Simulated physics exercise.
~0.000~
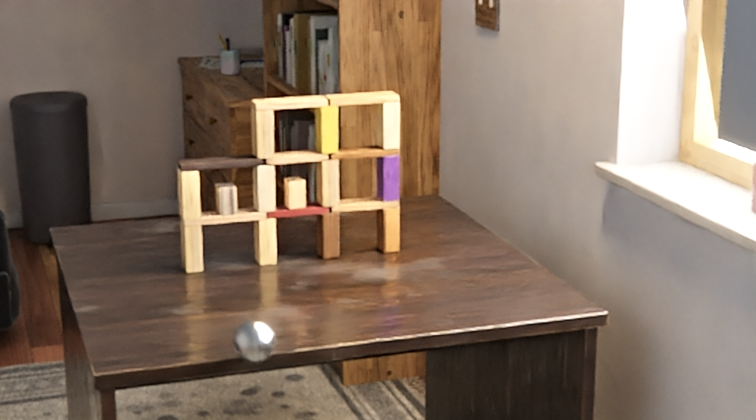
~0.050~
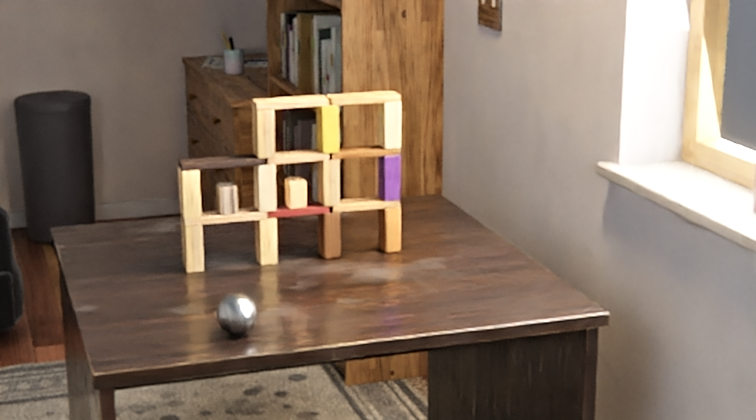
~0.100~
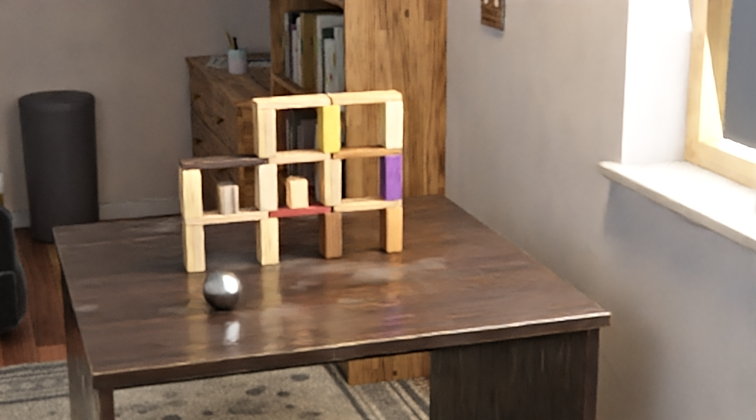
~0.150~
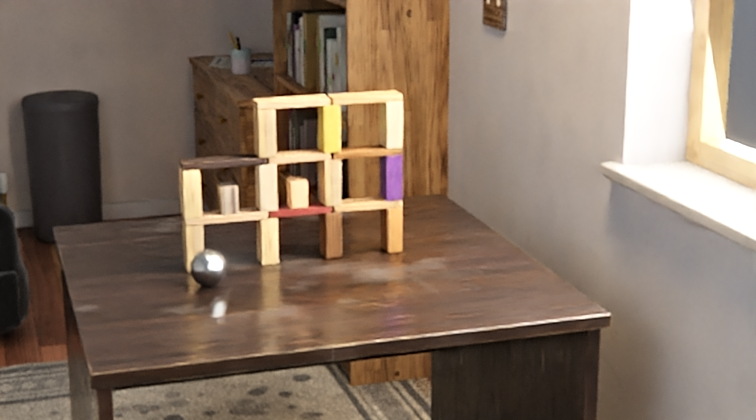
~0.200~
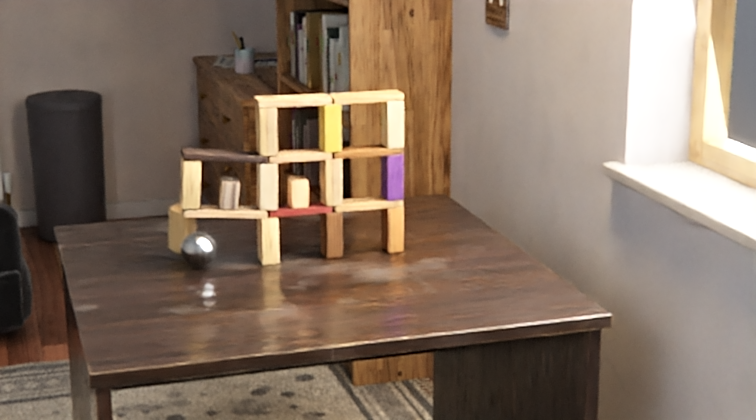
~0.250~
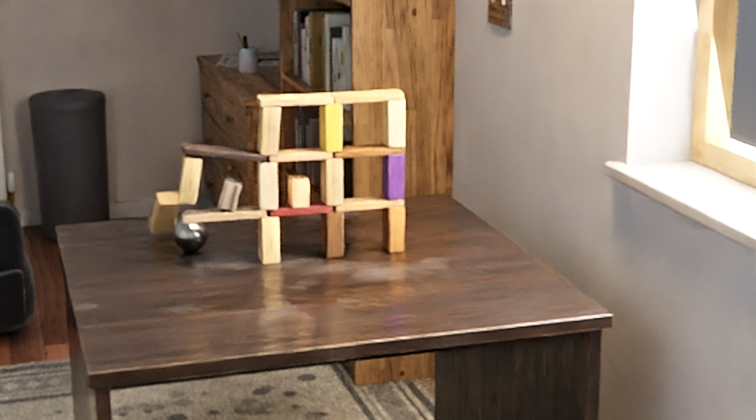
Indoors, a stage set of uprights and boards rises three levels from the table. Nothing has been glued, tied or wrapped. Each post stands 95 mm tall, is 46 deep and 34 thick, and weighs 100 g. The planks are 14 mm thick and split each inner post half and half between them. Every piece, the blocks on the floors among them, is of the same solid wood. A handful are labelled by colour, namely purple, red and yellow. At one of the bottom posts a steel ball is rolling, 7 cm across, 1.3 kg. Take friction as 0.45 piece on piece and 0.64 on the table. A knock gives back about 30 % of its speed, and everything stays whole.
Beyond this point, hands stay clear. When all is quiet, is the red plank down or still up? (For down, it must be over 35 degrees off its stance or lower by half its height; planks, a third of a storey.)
The red plank is still up in the end.
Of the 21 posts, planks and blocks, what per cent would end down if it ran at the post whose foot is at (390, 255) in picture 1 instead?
30 percent.
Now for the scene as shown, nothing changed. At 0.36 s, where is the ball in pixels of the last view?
Around (175, 206).
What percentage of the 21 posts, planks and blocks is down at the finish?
Near 35 per cent.
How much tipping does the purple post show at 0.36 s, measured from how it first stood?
It's at some 0 degrees.
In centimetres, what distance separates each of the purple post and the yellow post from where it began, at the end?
Distance from start in cm - purple 0, yellow 0.
Around 0.36 s, ball still moving; 4 of the 21 pieces down; red plank unmoved.
Around 0.58 s, ball still moving; 6 of the 21 pieces down; red plank unmoved.
Around 0.94 s, ball still moving; 7 of the 21 pieces down; red plank unmoved.
Finally (1.5 s), ball rolling away; 7 of the 21 pieces down; red plank unmoved; yellow post unmoved; purple post unmoved. Seen by the last camera, middles, red plank near (299, 208), yellow post near (331, 126).
